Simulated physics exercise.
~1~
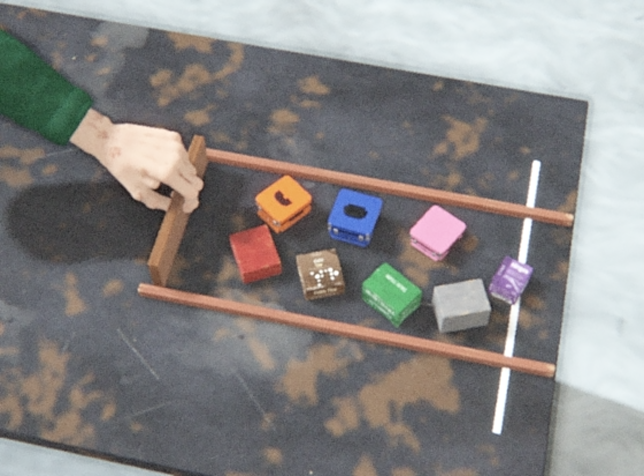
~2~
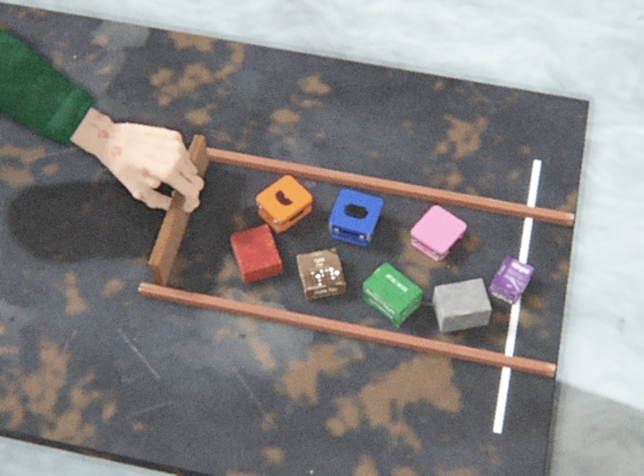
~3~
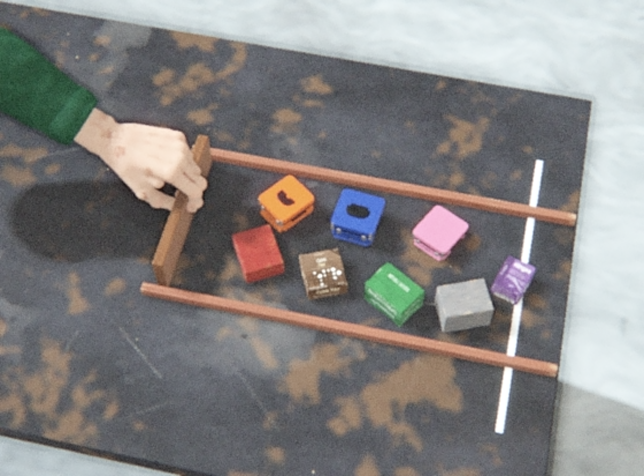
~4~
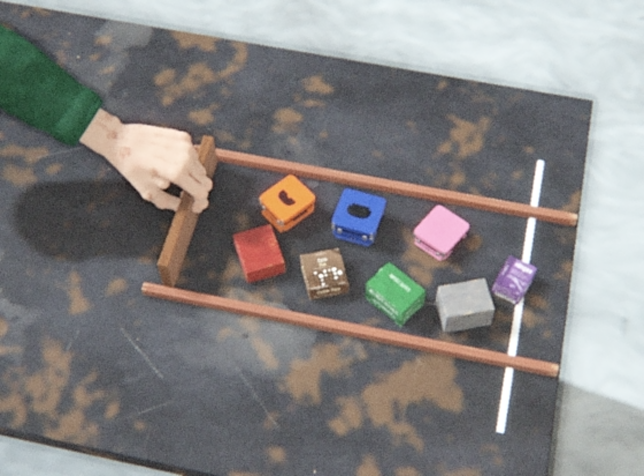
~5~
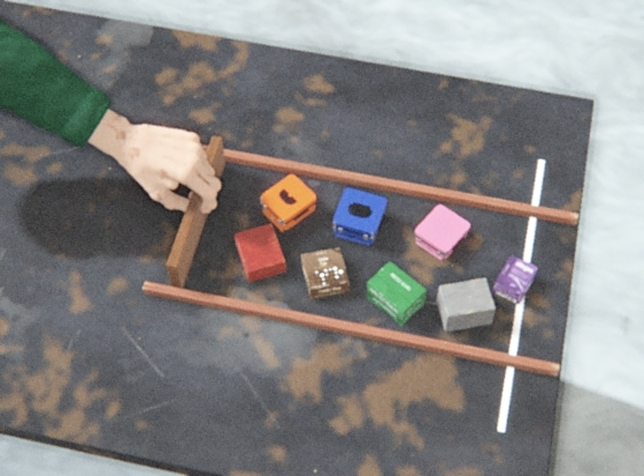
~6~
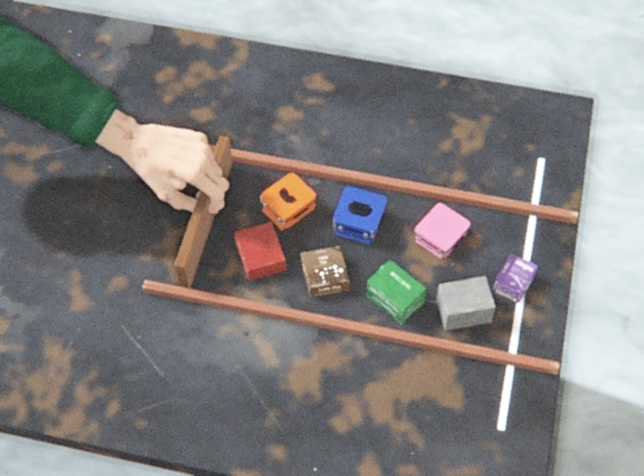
On a dark, rust-patched tabletop, eight small colourful blocks sit scattered between two wooden rails, the purple one on a white tape line near the right edge. A green-sleeved hand holds a board at the left, barely moving at first, then slides it slightly right, closer to the still blocks.
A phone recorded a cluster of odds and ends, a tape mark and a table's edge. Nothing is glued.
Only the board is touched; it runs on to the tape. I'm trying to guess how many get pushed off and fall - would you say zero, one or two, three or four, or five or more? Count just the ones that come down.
I would say five or more.
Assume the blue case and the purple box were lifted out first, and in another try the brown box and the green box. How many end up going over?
4, then 4.
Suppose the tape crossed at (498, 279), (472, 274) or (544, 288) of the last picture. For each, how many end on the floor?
It would be 3, then 3, then 6.
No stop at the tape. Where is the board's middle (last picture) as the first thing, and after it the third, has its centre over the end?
First around (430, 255), then around (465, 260).
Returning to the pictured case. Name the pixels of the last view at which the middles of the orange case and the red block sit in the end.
Final spots - orange case (549, 242), red block (539, 314).
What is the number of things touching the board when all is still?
Contact count: 2.
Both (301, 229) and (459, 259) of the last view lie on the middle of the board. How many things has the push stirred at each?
The number moved is 5 and then 8.
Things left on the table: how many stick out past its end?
That adds up to 0.
Soon after, none off yet; purple box at rest near (515, 278); grey block at rest near (465, 304); pink case at rest near (442, 232).
Then, none off yet; purple box moved about its own width near (555, 261); grey block moved about its own width near (542, 298); pink case moved well along near (522, 245).
By the end, the number that fall off is five or more; fallen, brown box, blue case, green box, pink case, grey block and purple box.
